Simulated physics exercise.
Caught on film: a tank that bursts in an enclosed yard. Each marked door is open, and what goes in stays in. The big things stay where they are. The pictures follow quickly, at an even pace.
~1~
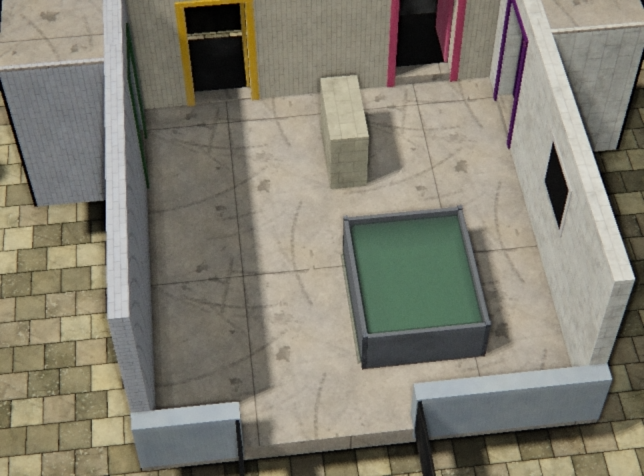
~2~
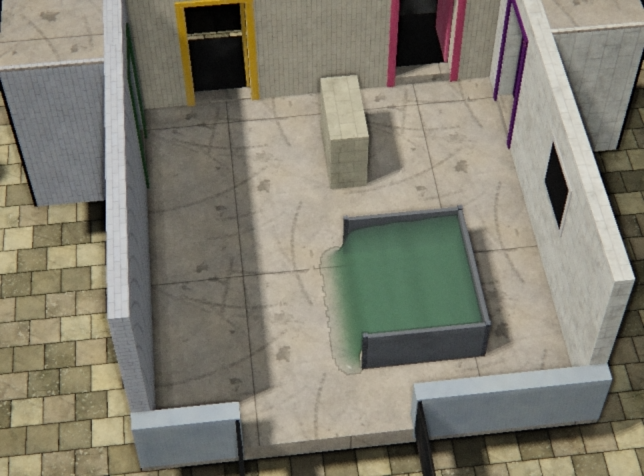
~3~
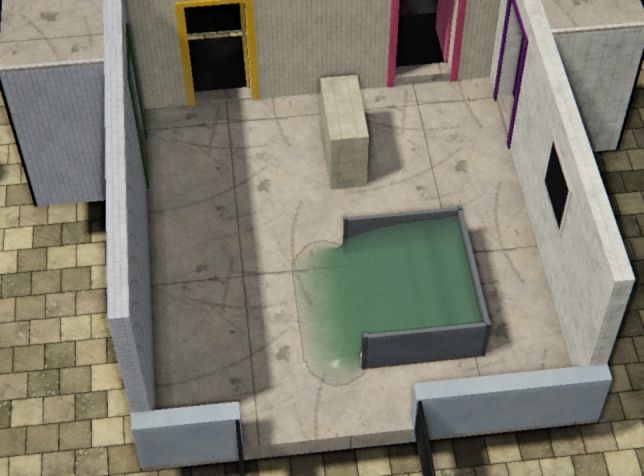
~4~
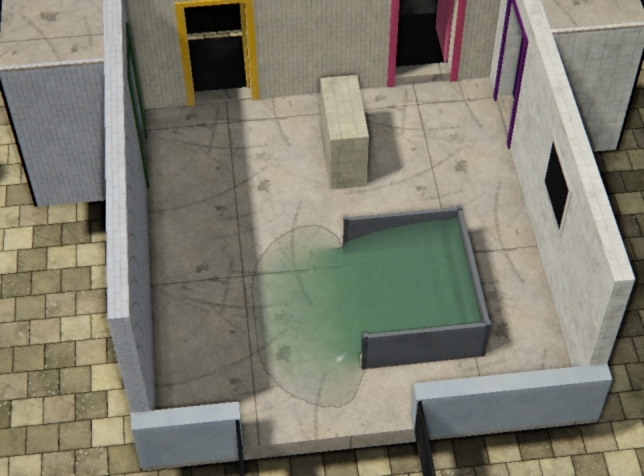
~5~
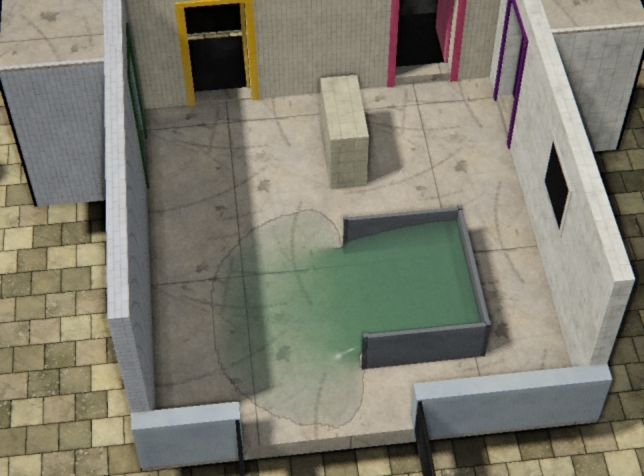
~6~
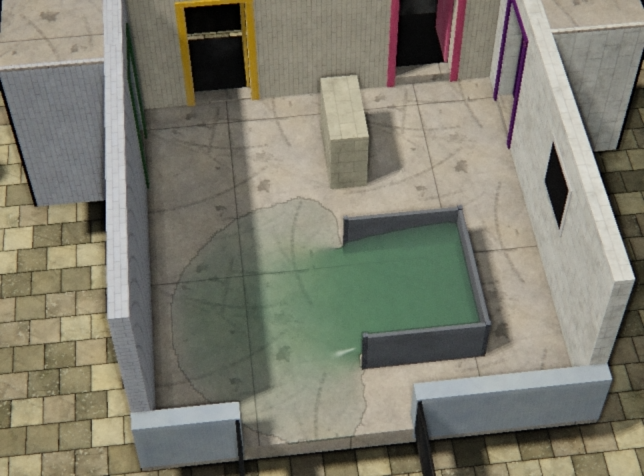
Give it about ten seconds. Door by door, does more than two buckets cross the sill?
One by one: The green door holds within the limit; the yellow door floods; the purple door holds within the limit; the pink door holds within the limit.
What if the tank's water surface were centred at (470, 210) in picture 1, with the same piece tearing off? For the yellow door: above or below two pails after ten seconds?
Then: The yellow door floods.
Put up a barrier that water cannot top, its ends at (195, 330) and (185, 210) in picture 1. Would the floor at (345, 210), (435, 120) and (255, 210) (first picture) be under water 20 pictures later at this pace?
One after the other: Dry, not flooded, wet.
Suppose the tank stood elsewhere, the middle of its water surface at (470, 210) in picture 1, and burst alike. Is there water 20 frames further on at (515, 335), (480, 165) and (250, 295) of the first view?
As listed: Free of water, not flooded, under water.
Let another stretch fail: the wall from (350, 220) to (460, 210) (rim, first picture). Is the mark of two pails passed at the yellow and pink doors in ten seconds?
In short: Yellow door goes over; pink door takes more.
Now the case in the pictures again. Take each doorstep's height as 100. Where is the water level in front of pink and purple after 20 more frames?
In turn 0 and 0 per cent.
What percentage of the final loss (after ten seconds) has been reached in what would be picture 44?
Near 70 in a hundred.
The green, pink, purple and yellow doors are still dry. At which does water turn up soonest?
It is the green one.
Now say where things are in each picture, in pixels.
In the first frame, the water tank at (414, 273) is whole and still.
In the second frame, the front is at (339, 250), out from the gap at (357, 296).
In the third frame, water pours out at (357, 298) and has run to (322, 245).
In the fourth frame, the front is at (284, 242), out from the gap at (357, 300).
In the fifth frame, water pours out at (357, 300) and has run to (227, 265).
In the sixth frame, water pours out at (357, 301) and has run to (187, 366).
A moment on, water covers 35 % of the floor; the green door not reached, the yellow door not reached, the purple door not reached, the pink door not reached.
Next, water covers 40 % of the floor; the green door wet at the sill, nothing in, the yellow door not reached, the purple door not reached, the pink door not reached.
Then, water covers 50 % of the floor; the green door wet at the sill, nothing in, the yellow door under two buckets in, the purple door not reached, the pink door not reached.
Later, water covers 75 % of the floor; the green door wet at the sill, nothing in, the yellow door far over two buckets in, the purple door wet at the sill, nothing in, the pink door wet at the sill, nothing in.
In the end, water covers 95 % of the floor; the green door wet at the sill, nothing in, the yellow door far over two buckets in, the purple door wet at the sill, nothing in, the pink door wet at the sill, nothing in.
